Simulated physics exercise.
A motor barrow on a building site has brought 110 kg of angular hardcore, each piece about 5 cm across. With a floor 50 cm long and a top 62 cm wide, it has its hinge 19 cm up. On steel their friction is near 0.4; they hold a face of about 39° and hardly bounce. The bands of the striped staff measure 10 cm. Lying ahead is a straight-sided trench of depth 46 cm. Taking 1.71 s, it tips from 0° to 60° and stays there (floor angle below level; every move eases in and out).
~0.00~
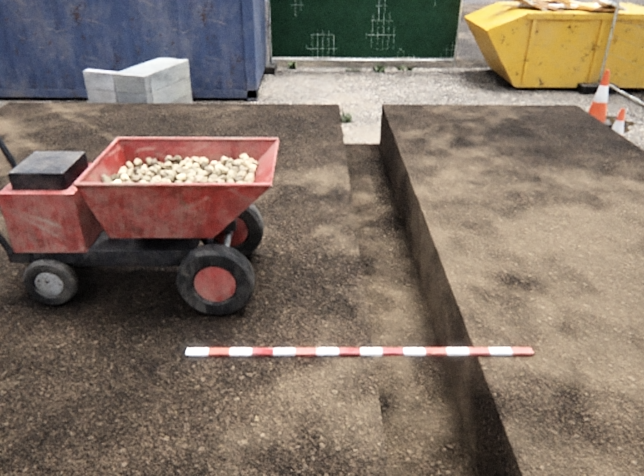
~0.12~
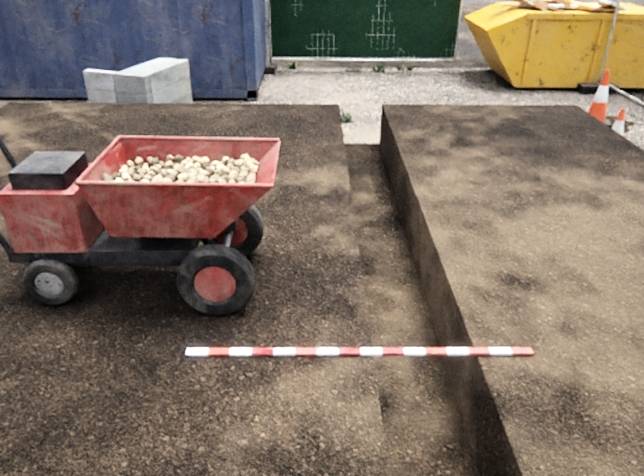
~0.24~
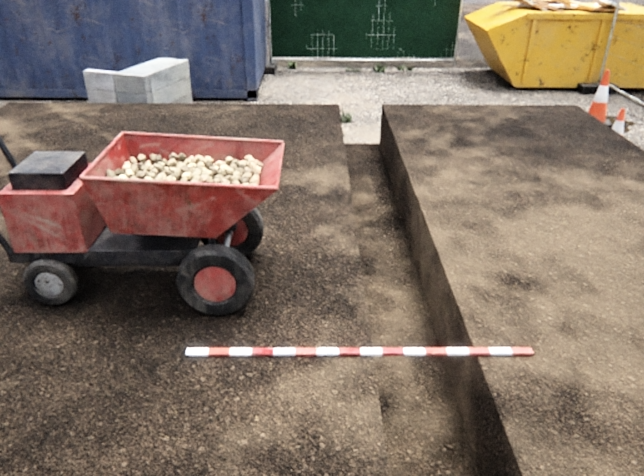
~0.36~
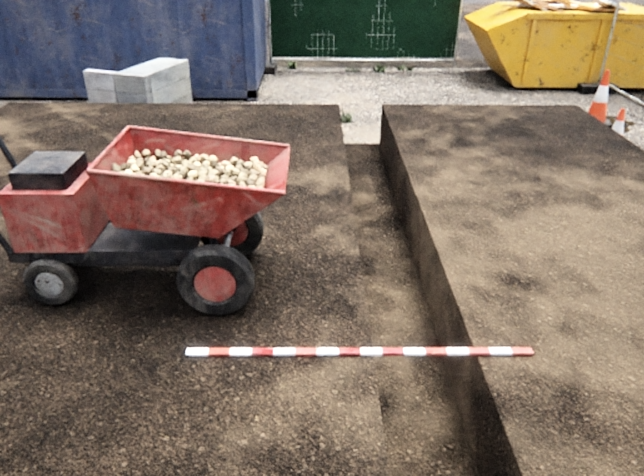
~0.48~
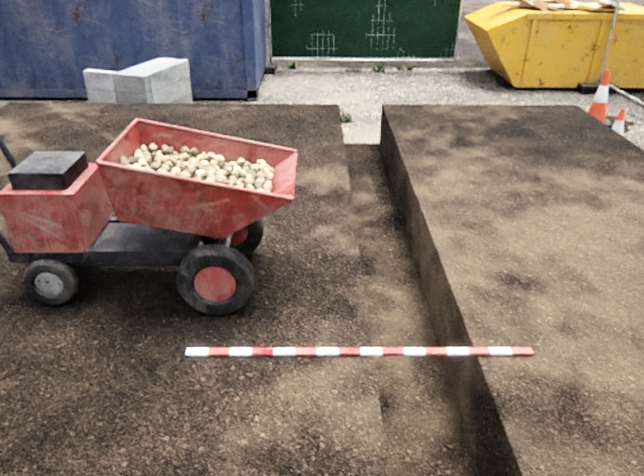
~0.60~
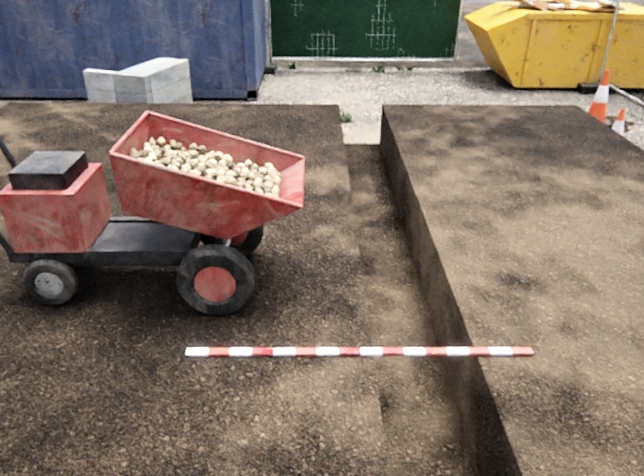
The red skip of a small barrow tilts steadily down to the right, carrying pale stones.
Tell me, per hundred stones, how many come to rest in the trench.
30 per hundred.
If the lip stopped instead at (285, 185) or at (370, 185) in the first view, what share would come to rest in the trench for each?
The first gives about 50 percent and the second about 45 percent.
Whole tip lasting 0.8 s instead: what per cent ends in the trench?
It would be near 40 per cent.
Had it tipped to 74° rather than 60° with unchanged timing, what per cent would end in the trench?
Roughly 40 percent.
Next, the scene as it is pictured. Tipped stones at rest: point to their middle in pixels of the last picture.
Near (380, 342).
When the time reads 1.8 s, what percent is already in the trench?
Roughly 0% by that time.
After 1.3 s the floor is at 51°; 100 % in the skip; the foremost stones are at (313, 240).
After 1.8 s the floor is at 60°; 98 % in the skip, 2 % short of the trench; the foremost stones are at (353, 278).
After 2.2 s the floor is at 60°; 80 % in the skip, 13 % short of the trench, 8 % in the trench; the foremost stones are at (400, 328).
After 4.1 s the floor is at 60°; 51 % in the skip, 19 % short of the trench, 30 % in the trench; the foremost stones are at (435, 336).
